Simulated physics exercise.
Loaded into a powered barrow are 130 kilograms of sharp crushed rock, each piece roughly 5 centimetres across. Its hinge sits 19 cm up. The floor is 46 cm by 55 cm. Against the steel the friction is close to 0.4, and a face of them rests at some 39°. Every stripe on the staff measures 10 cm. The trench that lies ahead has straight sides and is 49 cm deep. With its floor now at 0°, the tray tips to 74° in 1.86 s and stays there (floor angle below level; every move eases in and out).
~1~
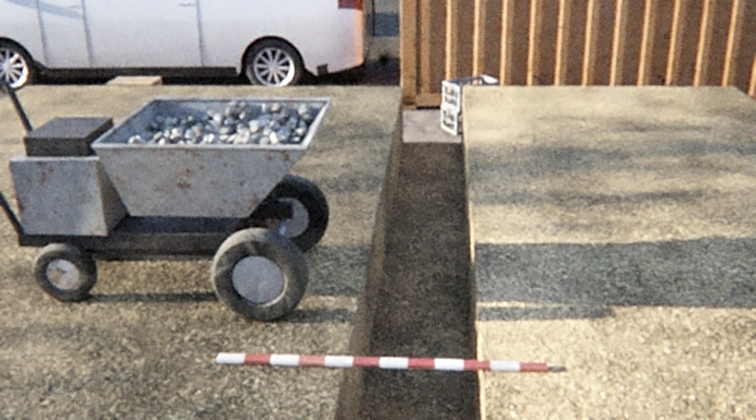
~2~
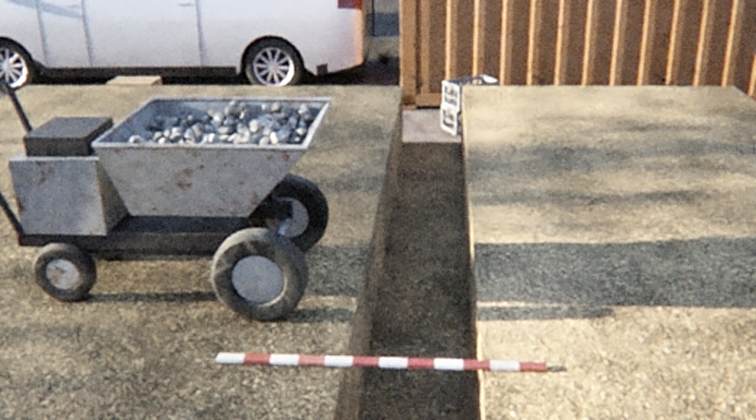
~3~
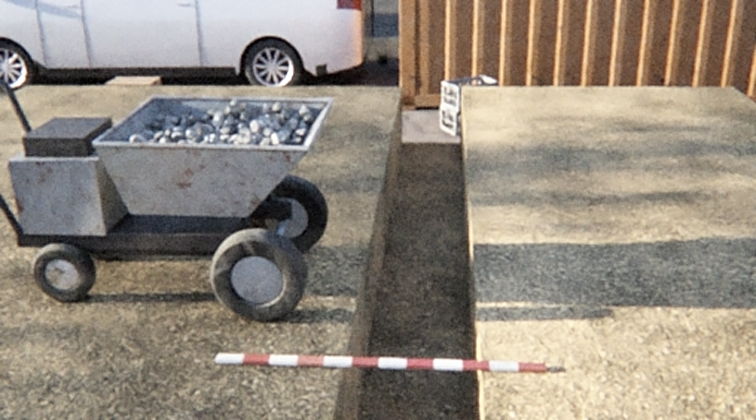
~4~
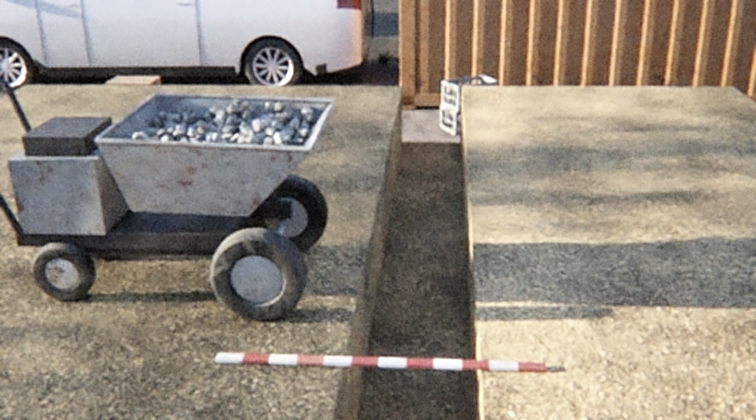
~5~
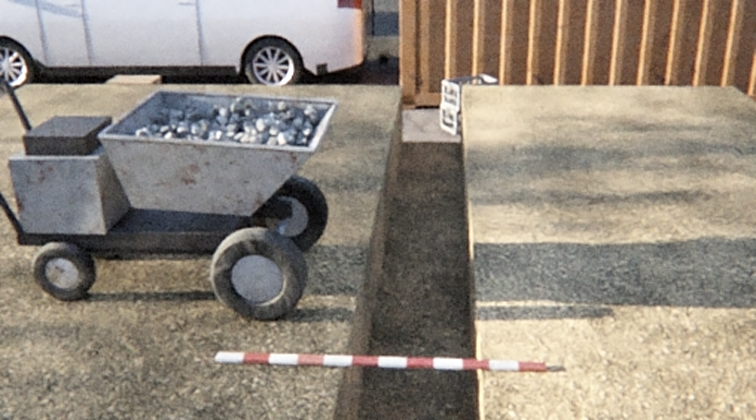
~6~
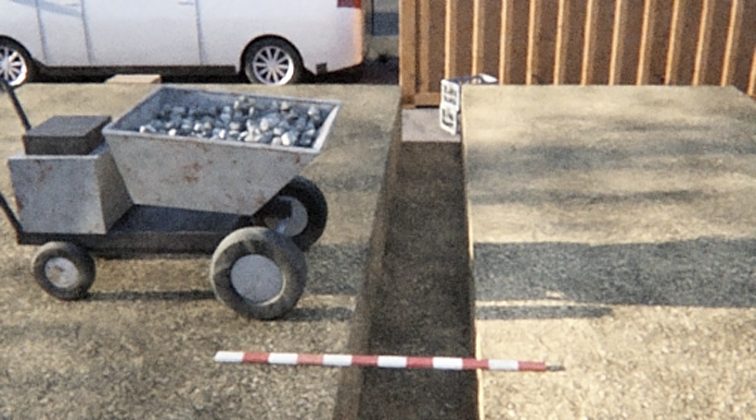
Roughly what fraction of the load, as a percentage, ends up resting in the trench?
Roughly 98 per cent of the load.
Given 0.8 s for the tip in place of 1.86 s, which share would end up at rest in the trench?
About 85%.
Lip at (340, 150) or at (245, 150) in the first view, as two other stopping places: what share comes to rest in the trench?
Around 75 and then 100 percent.
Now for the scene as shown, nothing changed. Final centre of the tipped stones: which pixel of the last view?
The middle should be near (438, 364).
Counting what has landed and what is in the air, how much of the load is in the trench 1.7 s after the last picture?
Around 40 per cent of it.
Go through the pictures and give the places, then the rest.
Lip at (307, 148), floor tilted 0°, highest stones at (265, 110), in the first frame.
The tray is at 0°, its lip at (307, 148); the top of the load is at (265, 110), in the second frame.
The tray is at 1°, its lip at (308, 149); the top of the load is at (265, 111), in the third frame.
The tray is at 2°, its lip at (311, 150); the top of the load is at (256, 111), in the fourth frame.
Lip at (315, 151), floor tilted 3°, highest stones at (239, 110), in the fifth frame.
The tray is at 5°, its lip at (319, 153); the top of the load is at (229, 109), in the sixth frame.
Then, 1.1 s after the last picture the floor is at 63°, 100 % in the tray; the foremost stones are at (409, 251).
Then, 1.7 s after the last picture the floor is at 74°, 59 % in the tray, 40 % in the trench, 1 % past the trench; the foremost stones are at (500, 286).
Then, 2.0 s after the last picture the floor is at 74°, 25 % in the tray, 72 % in the trench, 2 % past the trench; the foremost stones are at (534, 280).
Then, 4.0 s after the last picture the floor is at 74°, 0 % in the tray, 98 % in the trench, 2 % past the trench; the foremost stones are at (535, 280).
